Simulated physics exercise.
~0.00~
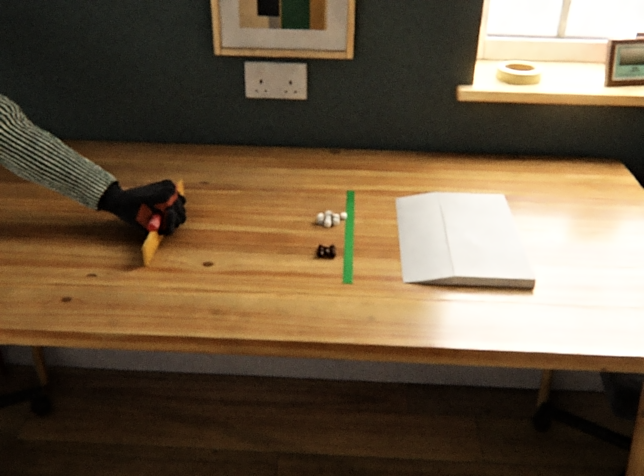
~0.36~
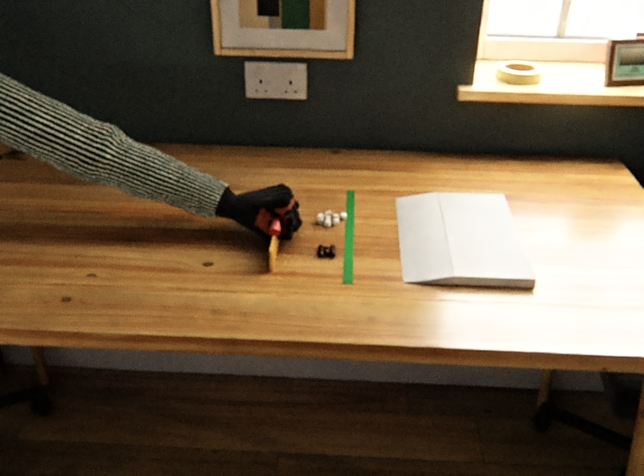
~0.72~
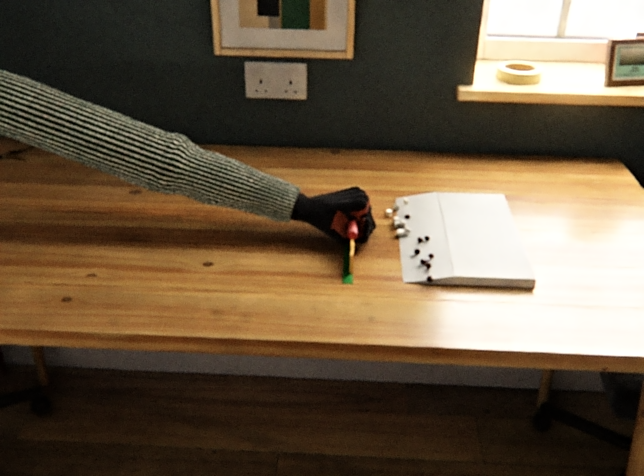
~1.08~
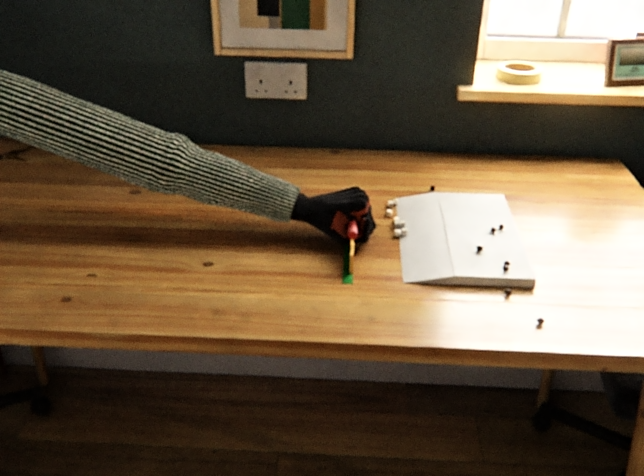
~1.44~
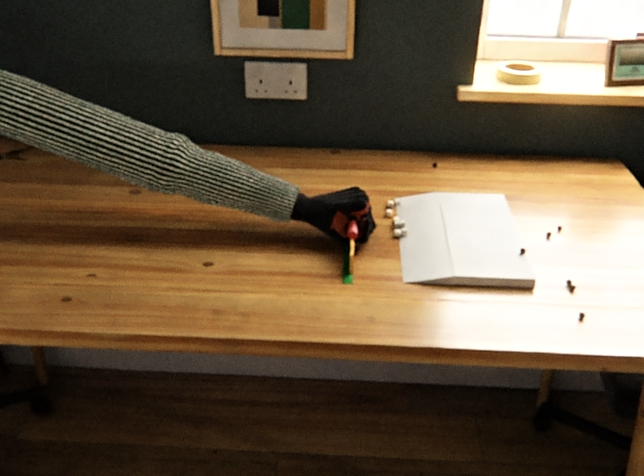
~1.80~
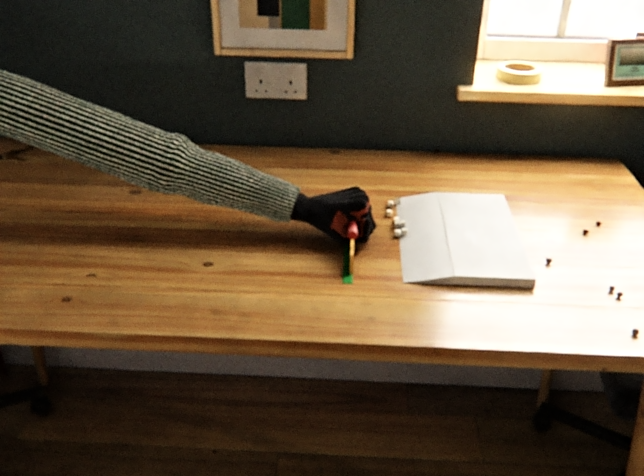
On a wooden table, a gloved hand sweeps a scraper rightward to green tape, dark bits crossing a wedge, pale ones stalling.
